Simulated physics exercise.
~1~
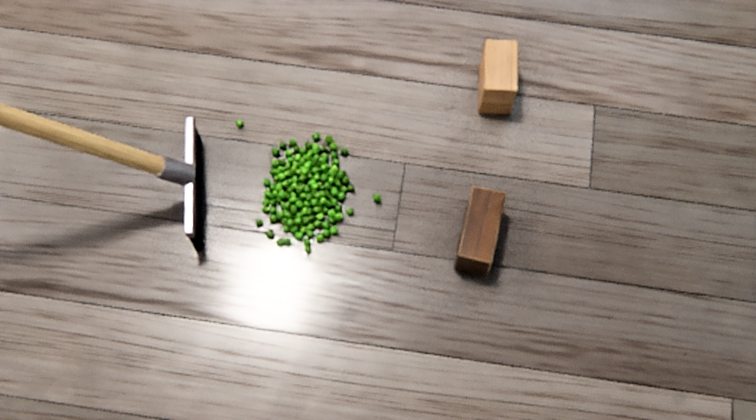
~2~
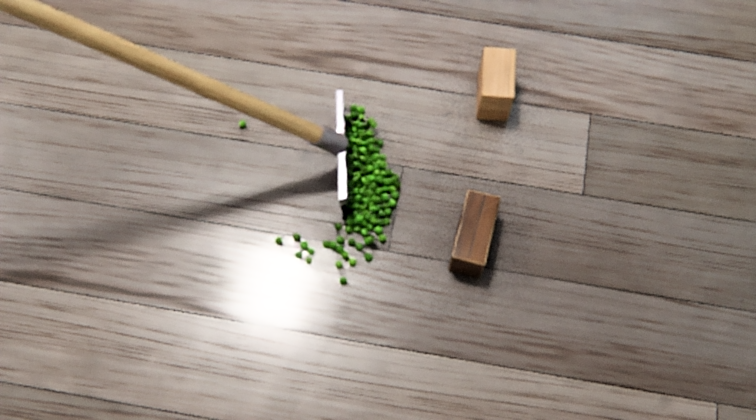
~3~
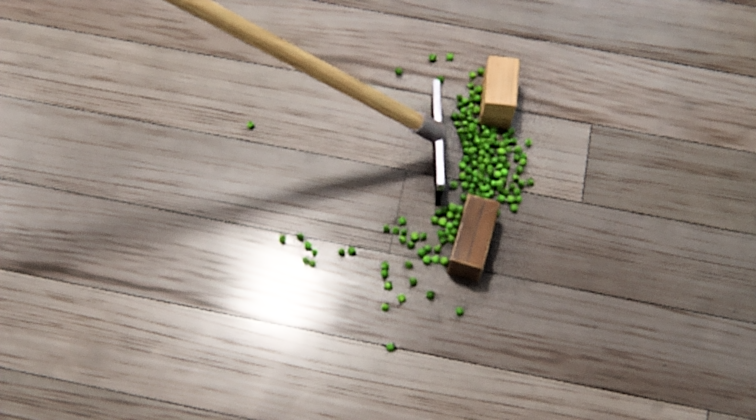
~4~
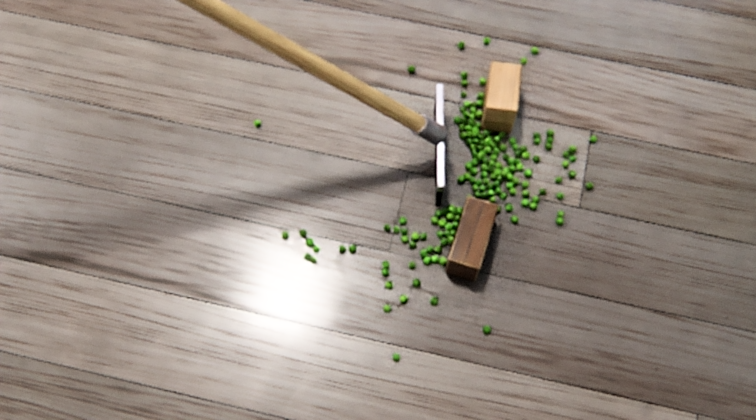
A squeegee with a pale wooden handle stands upright at the left of a grey wood-plank floor, seen from above, beside a loose heap of small green peas. To the right sit two wooden blocks, a light one higher up and a dark brown one below, with a gap between them. The blade pushes right into the heap, squeezing it into a tall band and leaving a few peas behind. It drives them against the blocks and stops just short. Many peas spill through the gap and scatter beyond, while others stay bunched before the blocks and a few stray around them.
